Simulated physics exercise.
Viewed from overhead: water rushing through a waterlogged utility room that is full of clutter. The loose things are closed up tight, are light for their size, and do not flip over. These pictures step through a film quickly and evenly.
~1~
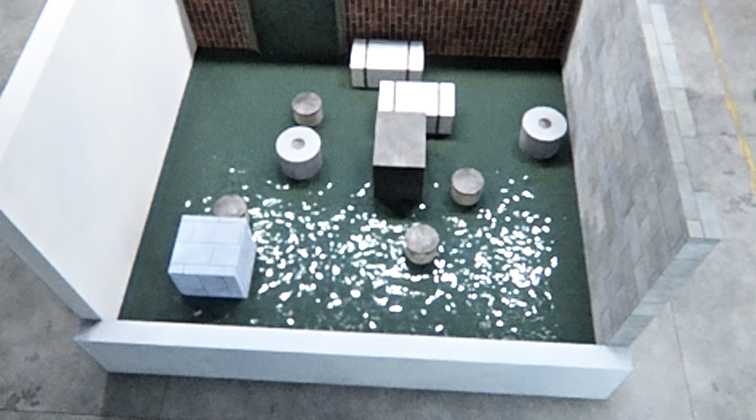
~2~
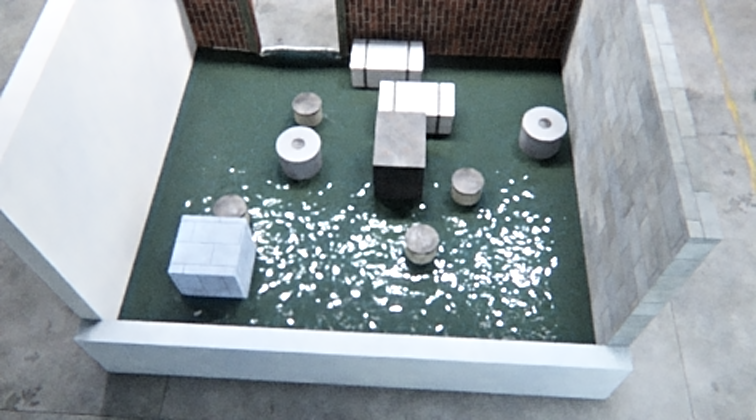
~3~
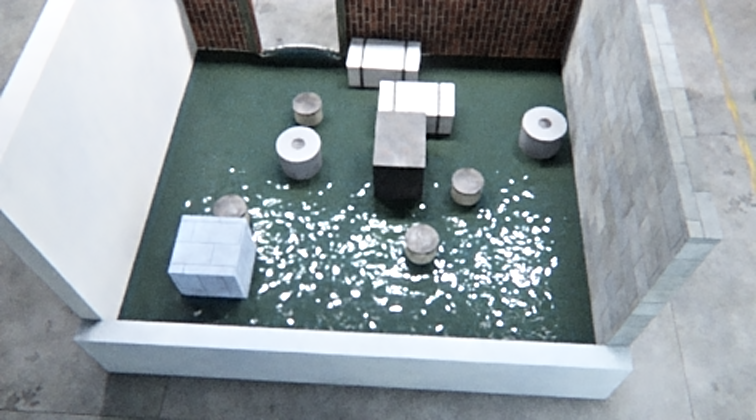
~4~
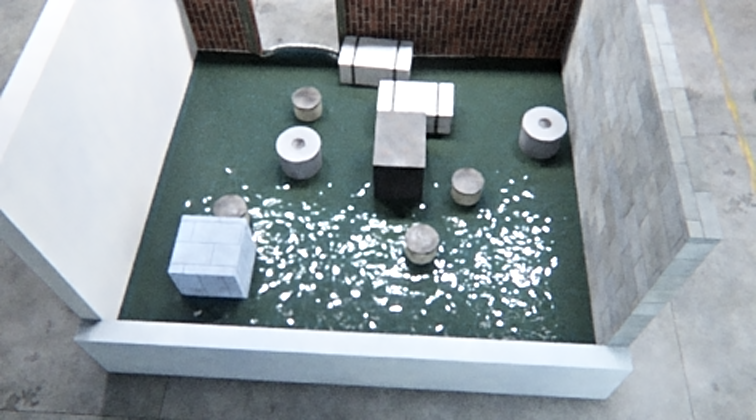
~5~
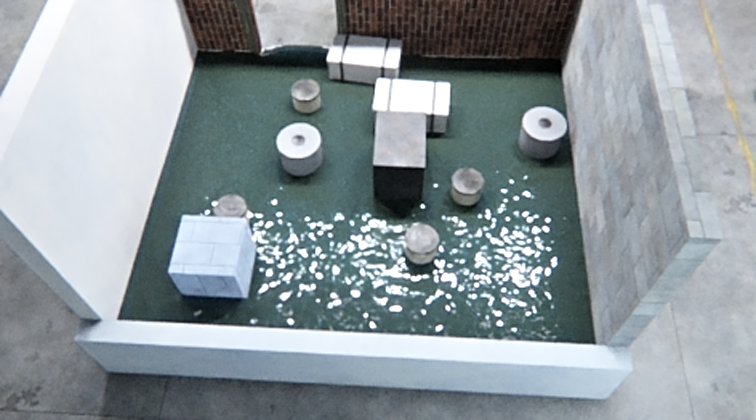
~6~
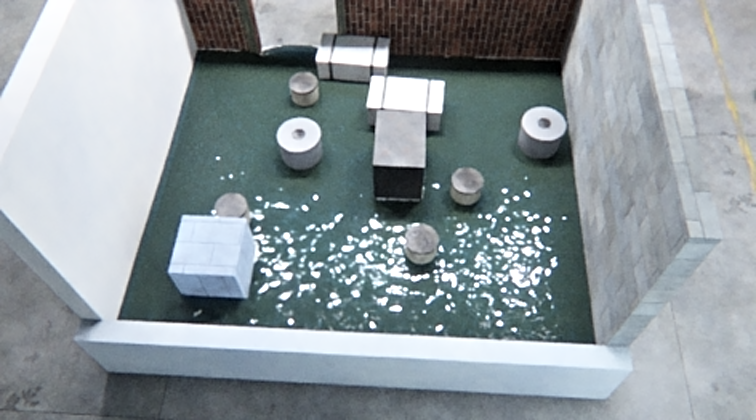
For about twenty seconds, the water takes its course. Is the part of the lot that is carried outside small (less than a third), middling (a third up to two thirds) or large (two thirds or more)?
Middling.
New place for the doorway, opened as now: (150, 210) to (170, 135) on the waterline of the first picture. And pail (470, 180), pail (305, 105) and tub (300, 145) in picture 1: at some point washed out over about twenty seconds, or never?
Following that order: Remains behind; escaped; escaped.
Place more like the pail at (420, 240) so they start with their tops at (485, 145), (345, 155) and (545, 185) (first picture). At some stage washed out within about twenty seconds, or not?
First one makes it out, second one makes it out, third one does not escape.
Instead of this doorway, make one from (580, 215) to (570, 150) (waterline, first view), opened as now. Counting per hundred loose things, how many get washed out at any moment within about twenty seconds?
Near 50 in a hundred.
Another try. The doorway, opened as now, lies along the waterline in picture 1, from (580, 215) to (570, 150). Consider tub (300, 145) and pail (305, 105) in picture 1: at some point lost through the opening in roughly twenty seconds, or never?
Held back, held back.
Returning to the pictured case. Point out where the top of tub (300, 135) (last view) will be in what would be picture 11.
(286, 107).
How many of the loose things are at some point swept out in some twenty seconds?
The total is 4.
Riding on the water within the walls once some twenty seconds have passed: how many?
4 in all.
A moment on, 2 of 8 are out; 6 afloat.
Next, 4 of 8 are out; 4 afloat.
Later, 4 of 8 are out; 4 afloat.
In the end, 4 of 8 are out; 4 afloat.
